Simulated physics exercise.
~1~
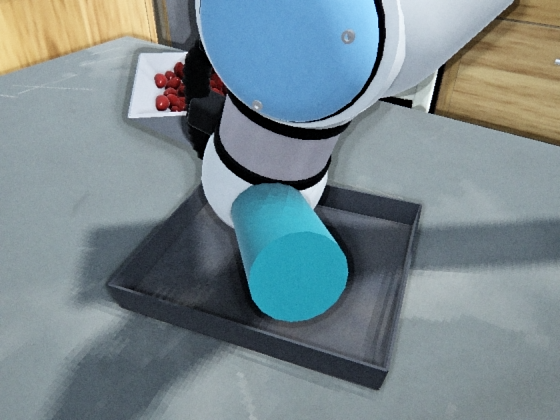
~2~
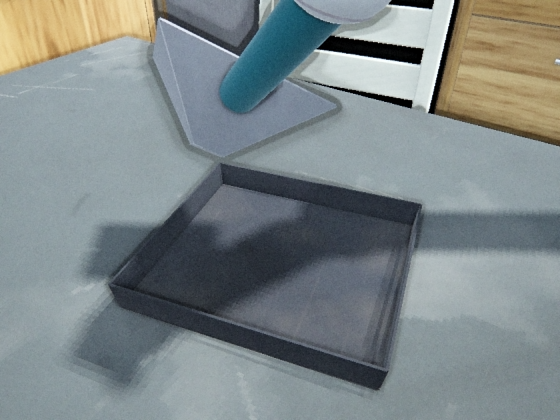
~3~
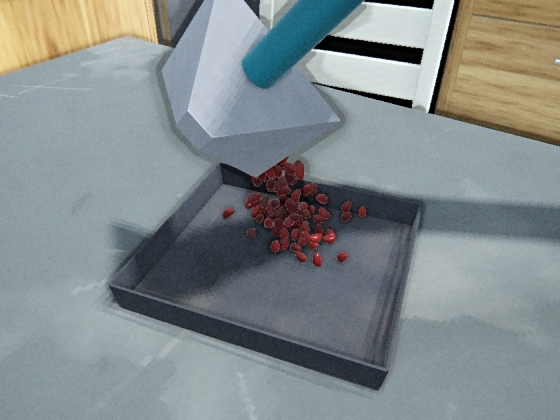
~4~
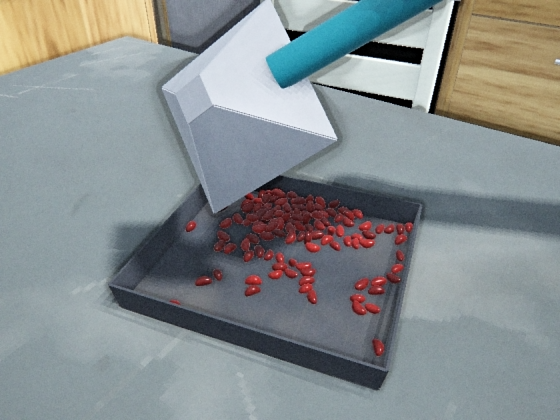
A robot arm with a teal handle swung a gray scoop over an empty dark tray and steadily tipped it, sending red beans tumbling out until they lay scattered across the tray, thickest toward the back, with the scoop still tilted above them.
